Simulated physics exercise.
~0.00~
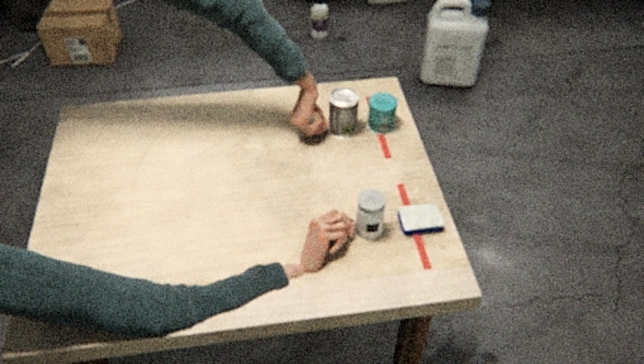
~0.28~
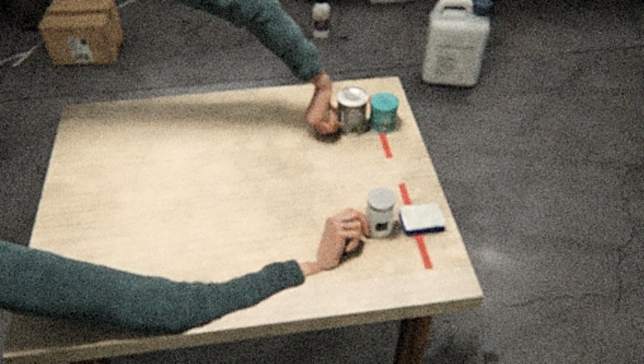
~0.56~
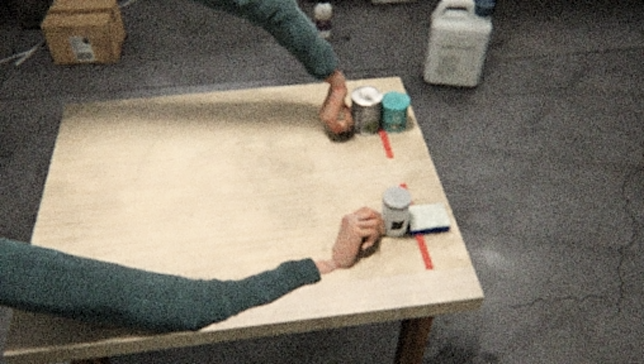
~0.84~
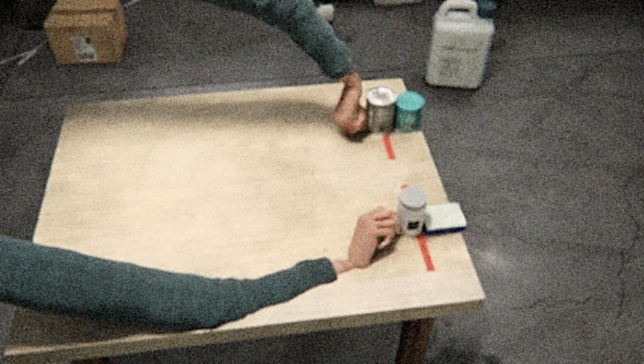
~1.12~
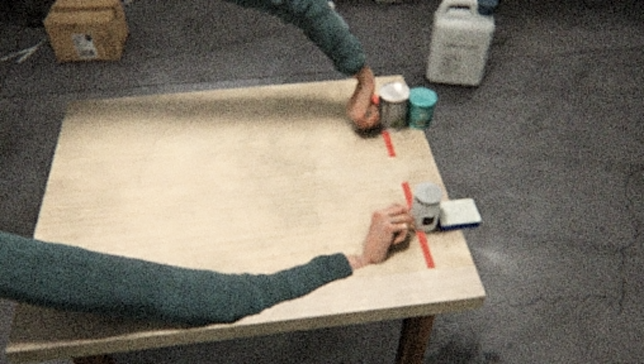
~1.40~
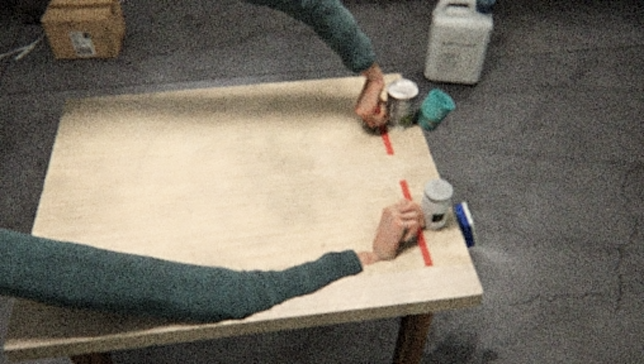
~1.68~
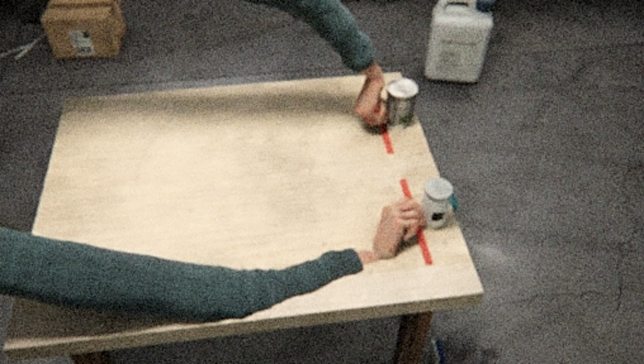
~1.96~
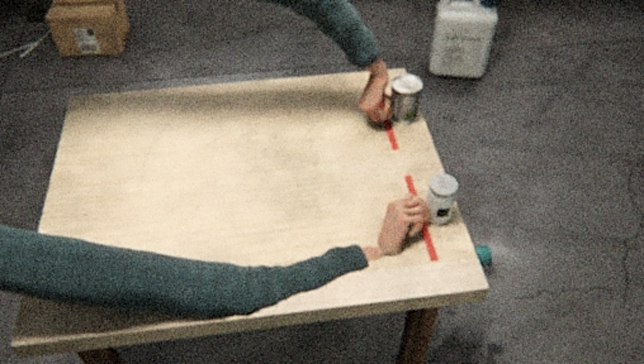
On a pale wooden table, two hands pushed a grey tin and a white jar rightward, nudging a turquoise pot and a blue-and-white sponge past strips of red tape until both tipped off the edge and fell, while the tin and jar stayed upright on top.
